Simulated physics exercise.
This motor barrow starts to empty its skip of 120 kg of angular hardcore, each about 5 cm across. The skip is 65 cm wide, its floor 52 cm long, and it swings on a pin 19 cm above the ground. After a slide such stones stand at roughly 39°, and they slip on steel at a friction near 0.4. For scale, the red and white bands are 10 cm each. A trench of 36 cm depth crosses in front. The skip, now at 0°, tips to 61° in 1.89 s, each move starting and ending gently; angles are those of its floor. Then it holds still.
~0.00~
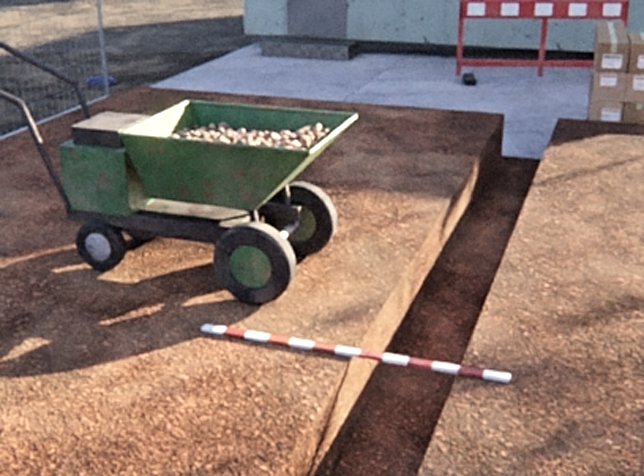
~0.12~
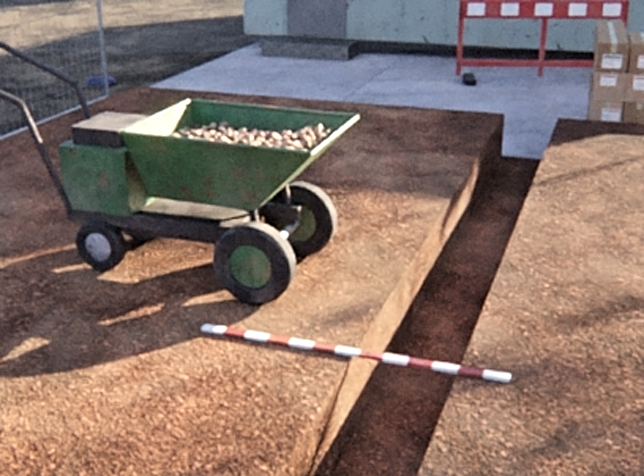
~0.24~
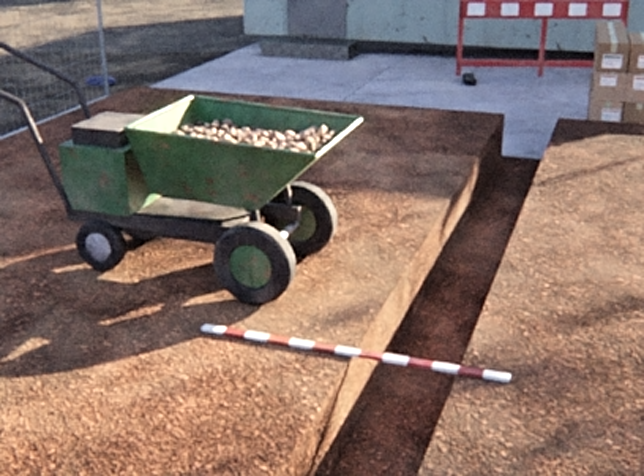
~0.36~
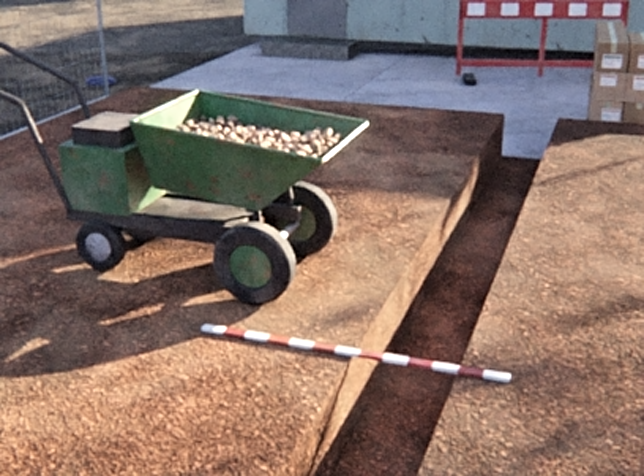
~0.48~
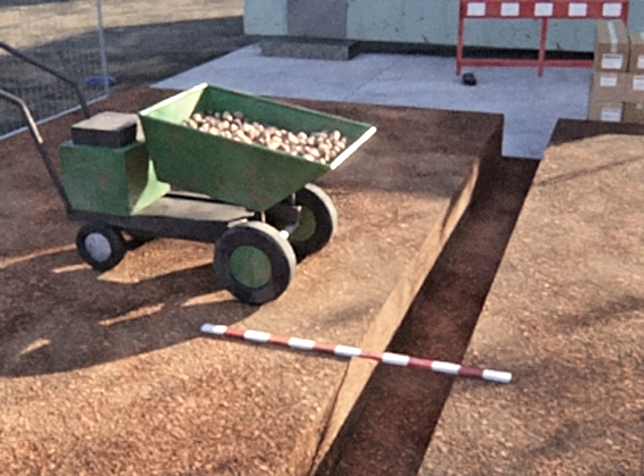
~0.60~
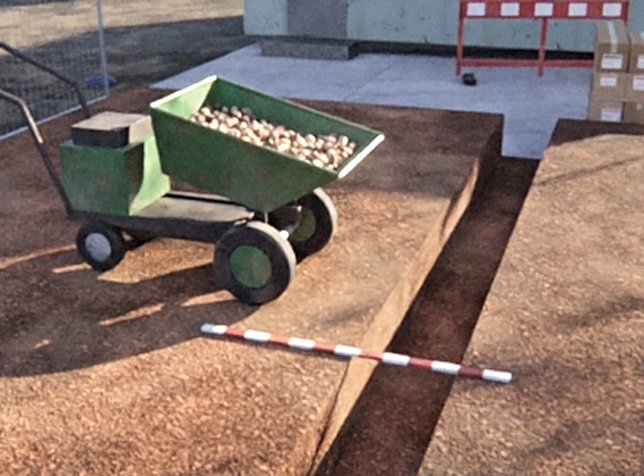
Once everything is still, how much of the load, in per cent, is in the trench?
About 59 per cent.
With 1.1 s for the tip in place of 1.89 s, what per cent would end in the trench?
In that case some 65 per cent.
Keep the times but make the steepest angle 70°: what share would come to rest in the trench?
It would be near 100 per cent.
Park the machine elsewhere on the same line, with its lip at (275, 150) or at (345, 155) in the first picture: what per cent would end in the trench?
Near 50 per cent from the first place, 55 from the second.
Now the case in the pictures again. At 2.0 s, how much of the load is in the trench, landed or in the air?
Some 5 per cent.
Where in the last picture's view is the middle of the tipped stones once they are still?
Their middle is at about (434, 358).
After 1.4 s the floor is at 52°; 100 % in the skip; the foremost stones are at (381, 225).
After 2.0 s the floor is at 61°; 94 % in the skip, 6 % in the trench; the foremost stones are at (428, 336).
After 2.3 s the floor is at 61°; 76 % in the skip, 24 % in the trench; the foremost stones are at (474, 359).
After 4.3 s the floor is at 61°; 41 % in the skip, 59 % in the trench; the foremost stones are at (471, 373).
